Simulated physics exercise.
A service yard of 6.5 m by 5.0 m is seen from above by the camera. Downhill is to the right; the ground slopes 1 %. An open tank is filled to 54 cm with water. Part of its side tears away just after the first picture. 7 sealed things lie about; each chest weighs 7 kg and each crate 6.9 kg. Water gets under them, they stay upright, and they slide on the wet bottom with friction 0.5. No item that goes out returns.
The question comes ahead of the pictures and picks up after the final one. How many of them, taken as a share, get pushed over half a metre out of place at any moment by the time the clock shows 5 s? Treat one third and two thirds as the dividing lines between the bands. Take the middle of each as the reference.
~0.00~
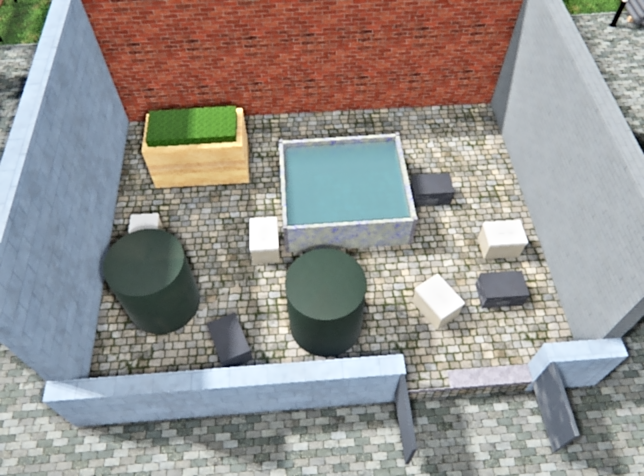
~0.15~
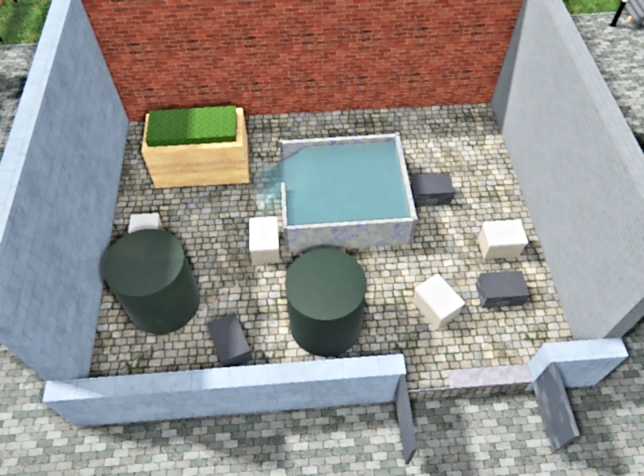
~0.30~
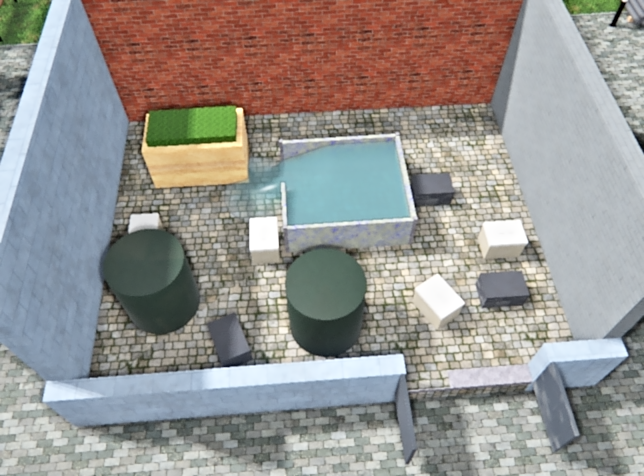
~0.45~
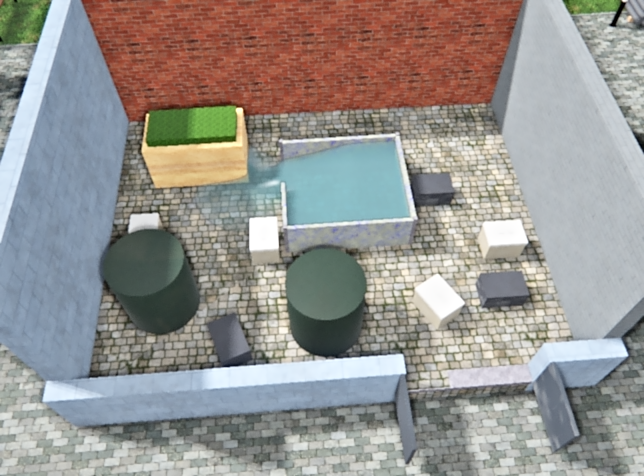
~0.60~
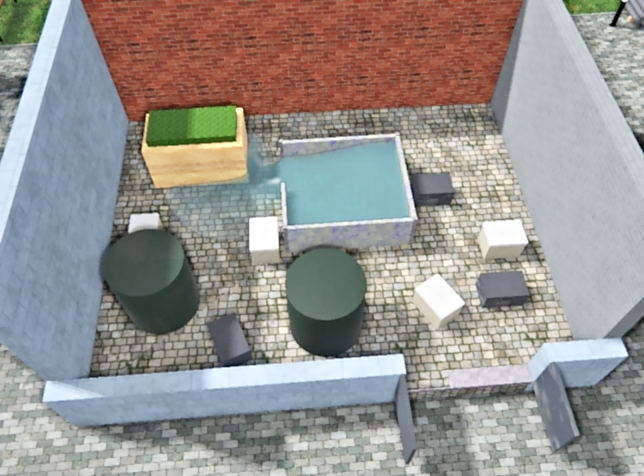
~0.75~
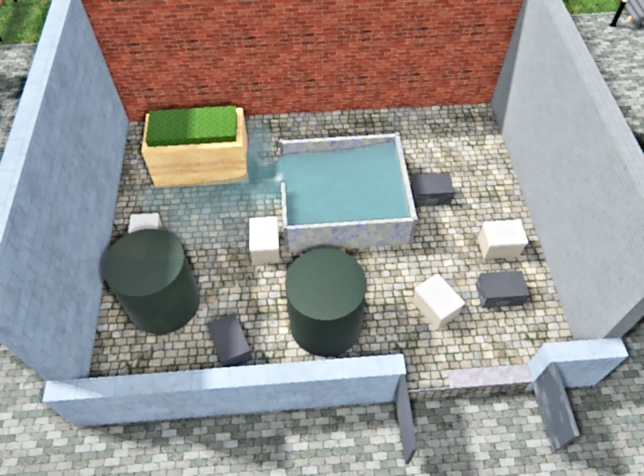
The fraction will be beneath one in three.
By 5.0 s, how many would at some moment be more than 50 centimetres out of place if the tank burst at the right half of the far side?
That would give 4.
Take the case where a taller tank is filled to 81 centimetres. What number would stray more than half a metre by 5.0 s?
In that case the number is 2.
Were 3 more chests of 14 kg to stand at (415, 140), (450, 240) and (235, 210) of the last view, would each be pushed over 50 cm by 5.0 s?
In that order: Short of it, short of it, more.
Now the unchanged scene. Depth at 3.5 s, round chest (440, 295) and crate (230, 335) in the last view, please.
Some 0 cm at the first, some 3 cm at the second.
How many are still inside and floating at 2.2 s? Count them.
It comes to 1.
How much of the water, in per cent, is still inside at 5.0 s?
Remaining: Approx. 100 per cent.
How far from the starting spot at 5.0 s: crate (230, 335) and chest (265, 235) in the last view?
In that order: 50 cm, 0 cm.
After 1.1 s 0 of 7 are over 50 cm from their spots; 0 afloat.
After 2.2 s 1 of 7 are over 50 cm from their spots; 1 afloat.
After 3.5 s 1 of 7 are over 50 cm from their spots; 1 afloat.
After 5.0 s 2 of 7 are over 50 cm from their spots, and 2 have been at some point; 2 afloat.
